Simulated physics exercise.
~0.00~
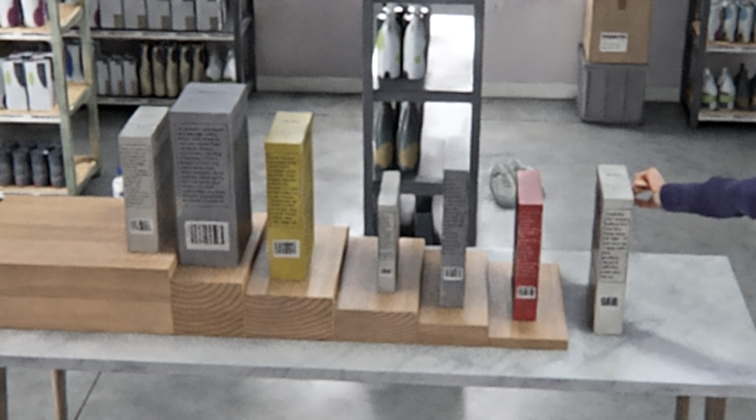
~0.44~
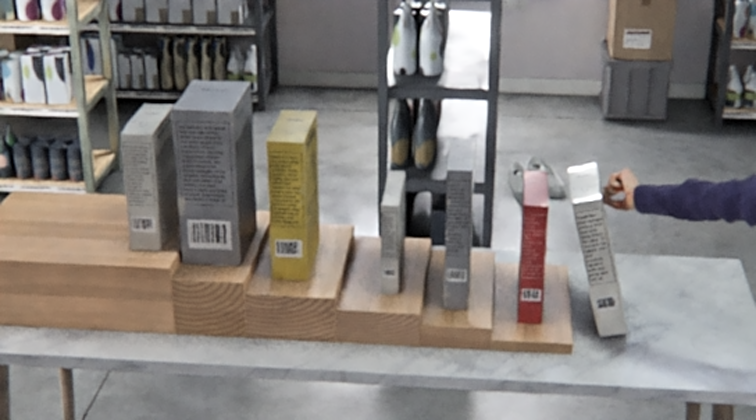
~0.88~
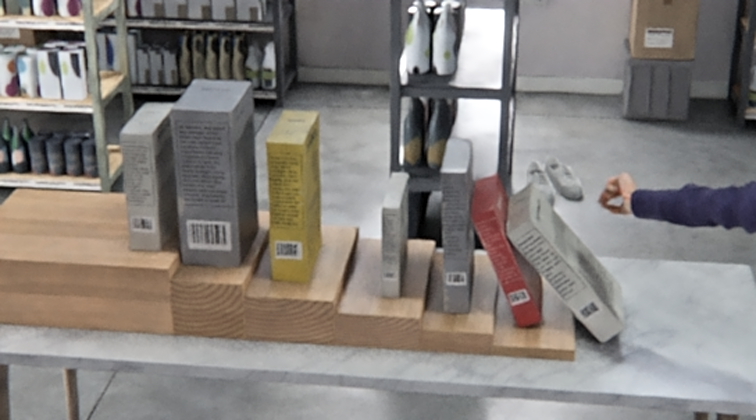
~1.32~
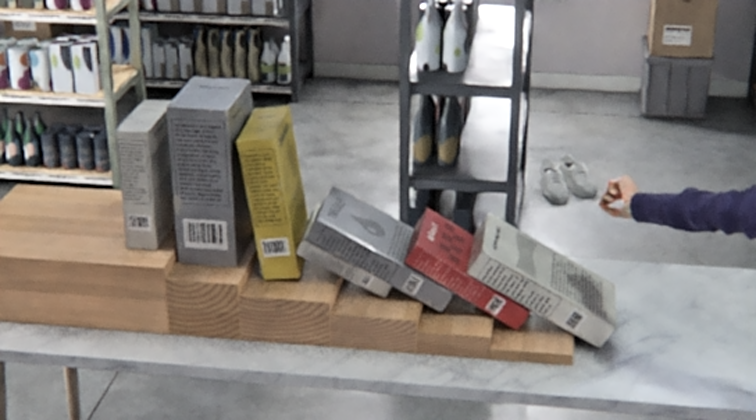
The footage shows a hand tipping a pale box at the right of a stepped row of boxes, which leans left into the red one and sets off a topple up the steps, ending with the yellow box tilted slightly left and the two beyond it still standing.
